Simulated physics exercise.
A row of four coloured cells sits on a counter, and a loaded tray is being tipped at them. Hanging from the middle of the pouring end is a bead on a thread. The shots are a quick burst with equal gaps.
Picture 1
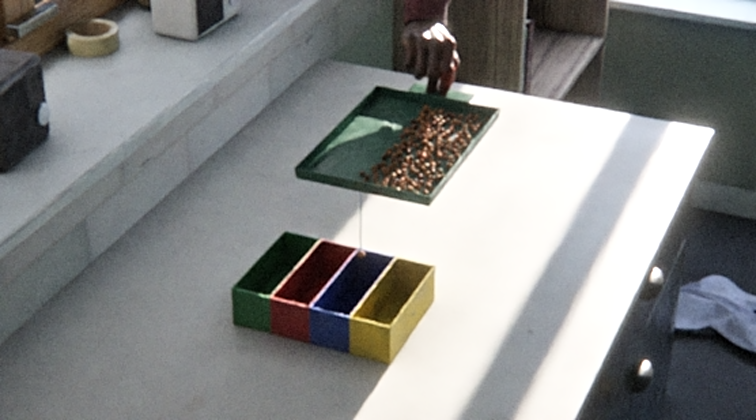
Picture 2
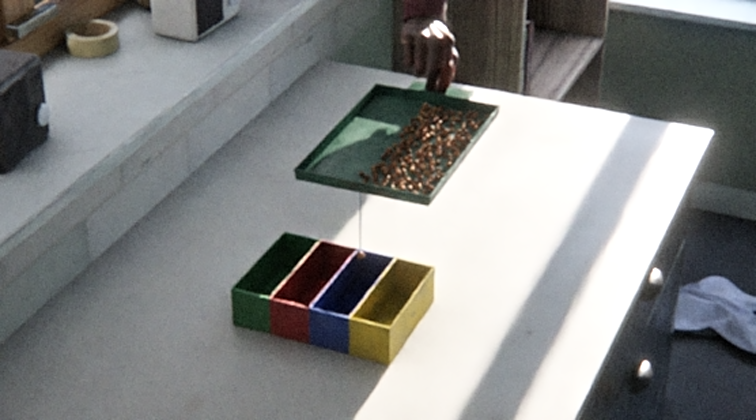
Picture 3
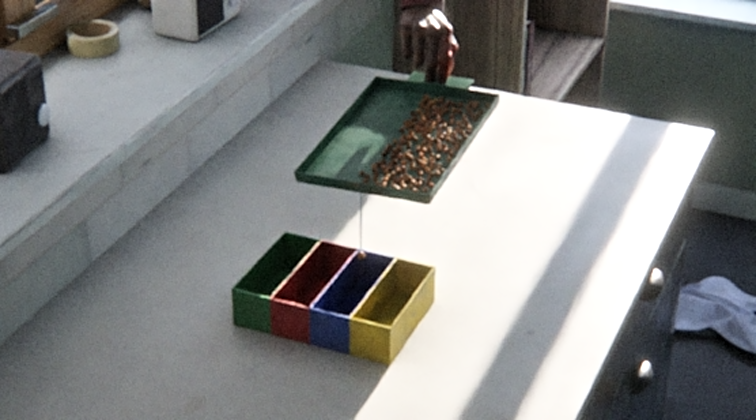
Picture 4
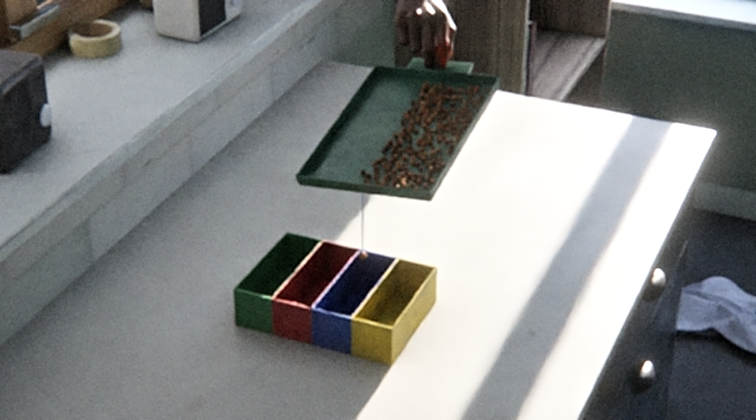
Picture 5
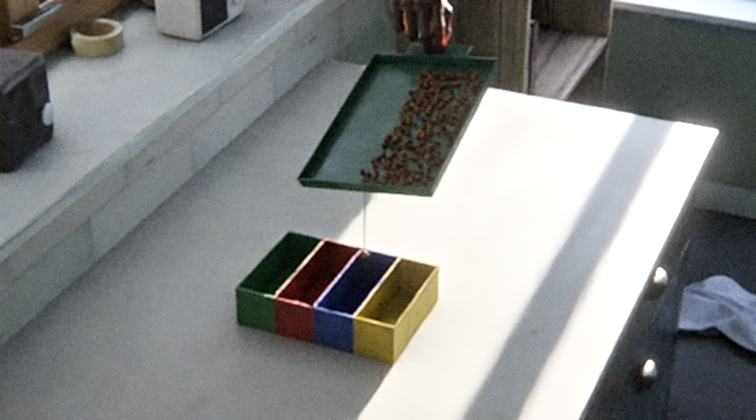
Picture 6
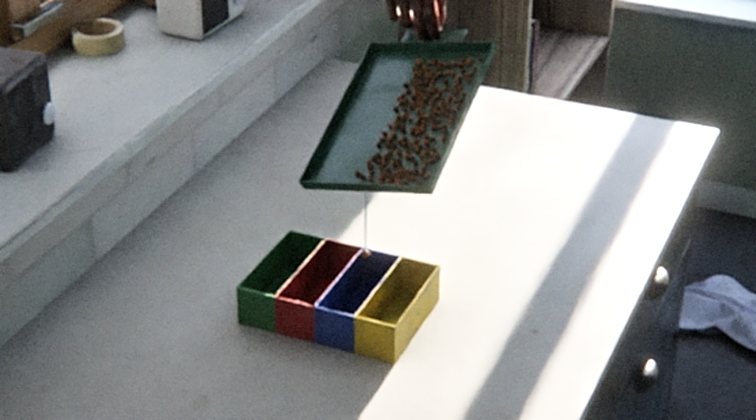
A green tray loaded with small brown cereal balls tilts gradually as a hand raises its far end, and the balls begin shifting across it, above a bead on a thread and a row of green, red, blue and yellow cells.
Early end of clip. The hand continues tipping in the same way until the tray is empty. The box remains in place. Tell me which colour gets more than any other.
The green one gets the most.
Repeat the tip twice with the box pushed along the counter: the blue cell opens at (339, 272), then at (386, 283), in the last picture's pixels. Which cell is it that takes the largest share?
The red cell, then that green cell.
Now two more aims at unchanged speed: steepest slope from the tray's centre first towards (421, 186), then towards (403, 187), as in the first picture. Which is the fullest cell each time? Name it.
Yellow, then yellow.
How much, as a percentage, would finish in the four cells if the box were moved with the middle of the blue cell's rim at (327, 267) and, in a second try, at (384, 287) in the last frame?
The first yields 100 per cent and the second 70 per cent.
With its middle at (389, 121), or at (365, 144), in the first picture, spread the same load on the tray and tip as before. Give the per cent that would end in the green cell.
Shares: 60 % for the first, 60 % for the second.
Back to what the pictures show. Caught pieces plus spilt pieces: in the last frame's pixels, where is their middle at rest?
About pixel (290, 292).
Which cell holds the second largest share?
Second place goes to the cell in red.
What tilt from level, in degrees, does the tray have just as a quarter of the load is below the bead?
The angle is roughly 70° at that point.
Shortly afterwards, tray tipped steeply; near two thirds on the tray; a little in the green cell; only a few in the red cell; near a quarter falling or outside the box.
Next, tray tipped past a quarter turn; near a quarter on the tray; near half in the green cell; near a quarter in the red cell; only a few in the blue cell; a little falling or outside the box.
Some moments later, tray tipped past a quarter turn; near two thirds in the green cell; near a quarter in the red cell; only a few in the blue cell; a little falling or outside the box.
In the end, tray tipped past a quarter turn; near two thirds in the green cell; near a quarter in the red cell; only a few in the blue cell; none at all in the yellow cell; a little outside the box.
